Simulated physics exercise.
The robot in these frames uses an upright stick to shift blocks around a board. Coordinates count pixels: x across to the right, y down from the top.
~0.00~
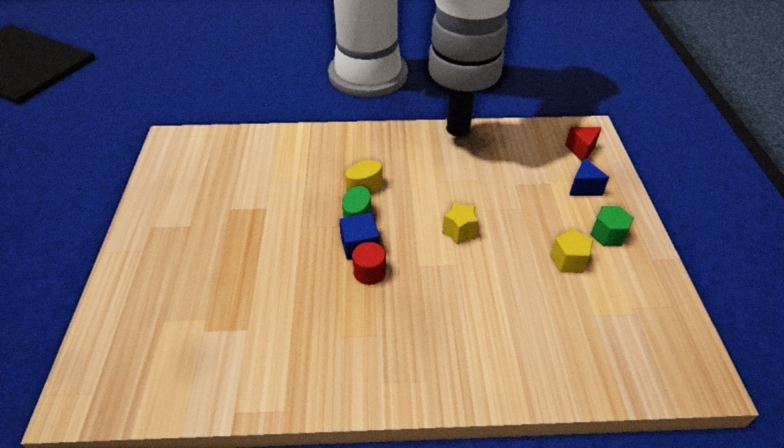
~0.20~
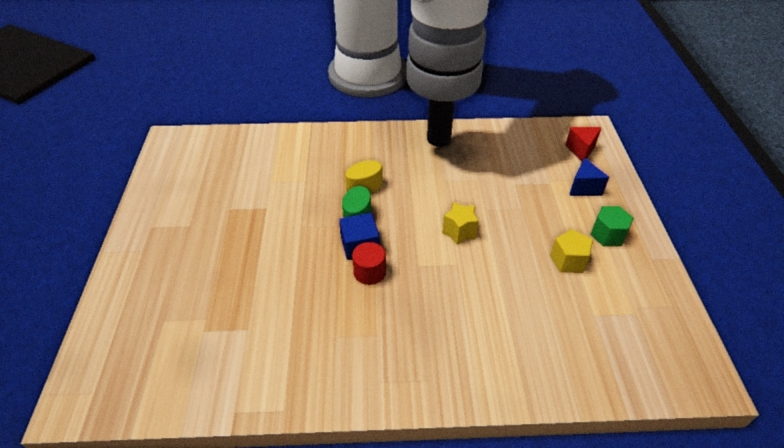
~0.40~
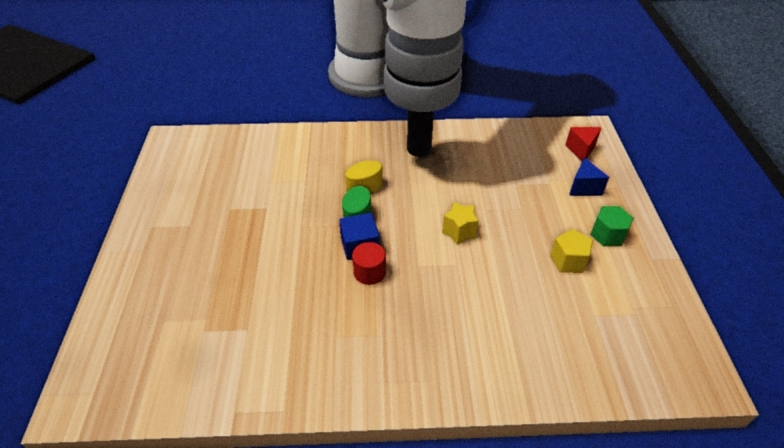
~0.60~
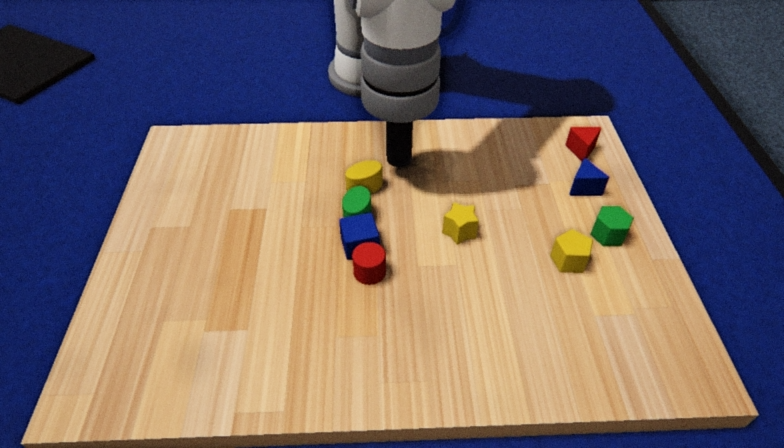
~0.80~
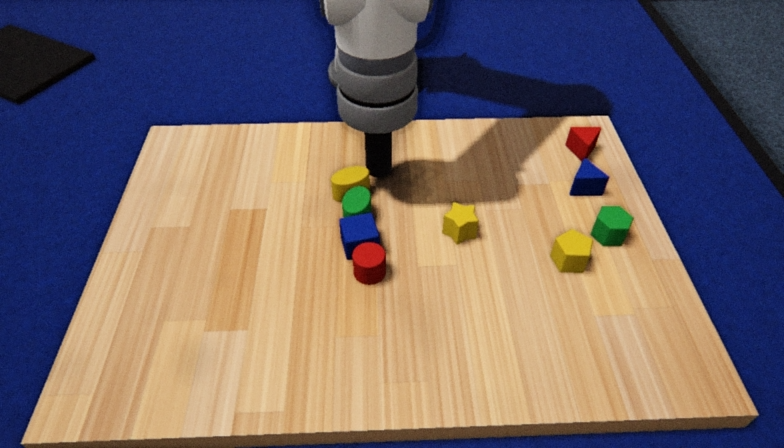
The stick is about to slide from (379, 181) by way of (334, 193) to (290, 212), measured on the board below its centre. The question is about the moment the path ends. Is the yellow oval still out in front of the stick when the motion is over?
Going by the path, yes.
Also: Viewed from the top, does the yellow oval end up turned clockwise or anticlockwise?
That block twists counter-clockwise.
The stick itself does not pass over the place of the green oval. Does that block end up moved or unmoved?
Undisturbed, or as good as.
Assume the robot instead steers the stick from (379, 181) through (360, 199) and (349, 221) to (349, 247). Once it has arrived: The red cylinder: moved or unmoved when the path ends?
That block moves.
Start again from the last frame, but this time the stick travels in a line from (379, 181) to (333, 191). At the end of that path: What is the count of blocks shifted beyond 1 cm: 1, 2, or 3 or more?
One block shifts.
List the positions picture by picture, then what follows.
In the first frame, stick's lower end at (458, 130); yellow oval at (364, 169); green oval at (356, 198).
In the second frame, stick at (439, 139); blocks still.
In the third frame, stick at (419, 149); blocks still.
In the fourth frame, stick at (399, 159); blocks still.
In the fifth frame, stick at (379, 170); yellow oval at (350, 174); green oval at (356, 198).
The first path, step by step. One third of the way, stick at (348, 177); yellow oval at (319, 185), turned 15° anticlockwise.
Two thirds of the way, stick at (318, 187); yellow oval at (292, 199), turned 30° anticlockwise.
At the end, stick at (288, 200); yellow oval at (268, 216), turned 55° anticlockwise; green oval still.
